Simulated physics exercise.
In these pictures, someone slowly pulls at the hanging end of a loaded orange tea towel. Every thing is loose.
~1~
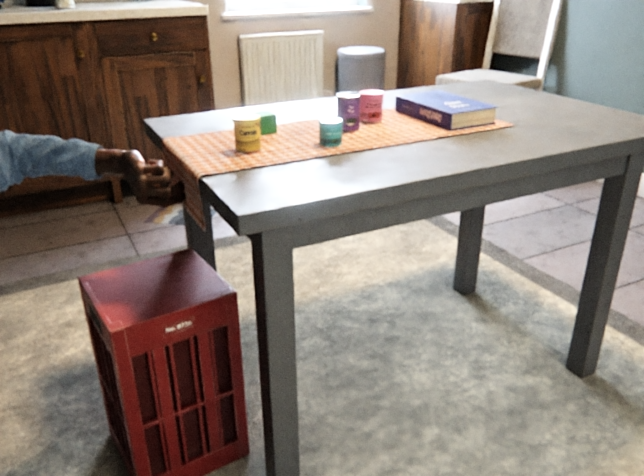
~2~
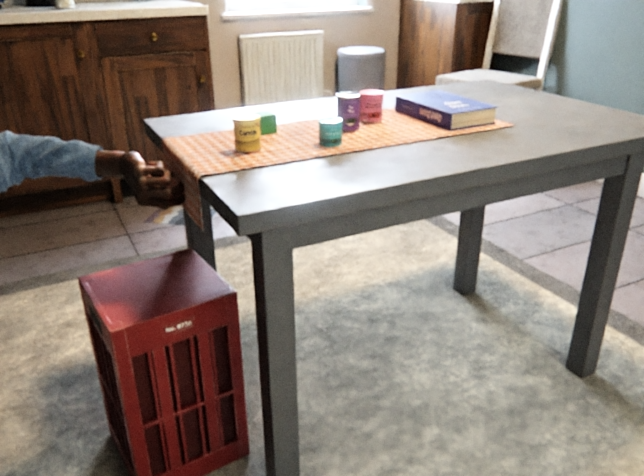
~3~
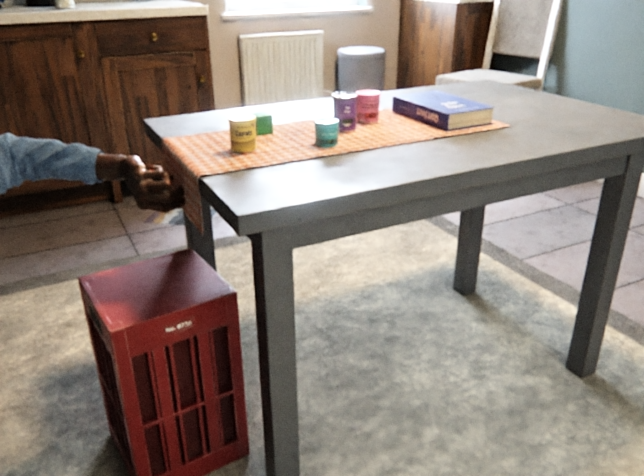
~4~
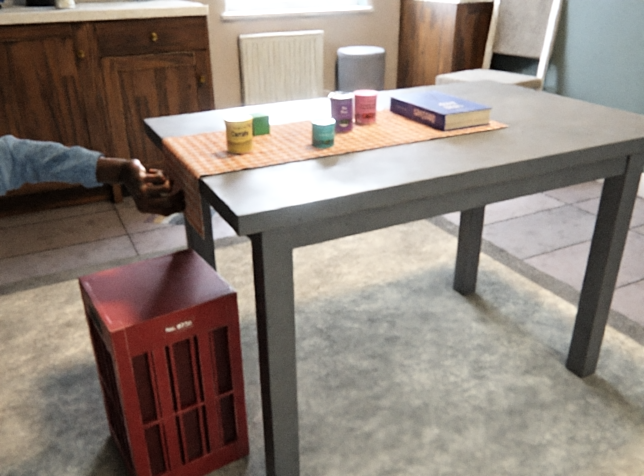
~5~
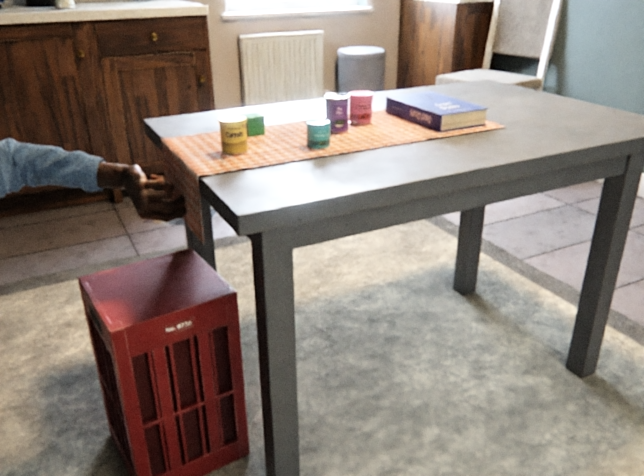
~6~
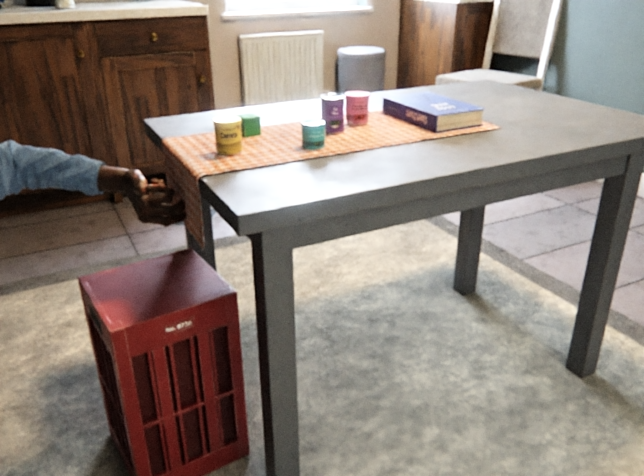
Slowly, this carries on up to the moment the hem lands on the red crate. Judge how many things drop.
My judgement: One.
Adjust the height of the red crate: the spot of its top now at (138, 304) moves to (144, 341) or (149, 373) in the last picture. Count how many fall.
Result: 2; 3.
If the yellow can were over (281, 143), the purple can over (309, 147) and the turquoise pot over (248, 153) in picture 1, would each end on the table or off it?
Result - yellow can retained; purple can retained; turquoise pot lost.
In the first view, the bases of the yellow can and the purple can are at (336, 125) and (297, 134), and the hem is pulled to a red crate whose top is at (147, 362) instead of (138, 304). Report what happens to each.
Yellow can stays, purple can is gone.
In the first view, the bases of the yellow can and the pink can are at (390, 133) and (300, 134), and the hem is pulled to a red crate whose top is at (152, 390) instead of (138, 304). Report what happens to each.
The yellow can ends up still on top and the pink can ends up off the top.
Early on, hem near (188, 255); all still up.
Midway, hem on the crate; yellow can gone.
Finally, hem on the crate; yellow can gone. It carries off one.
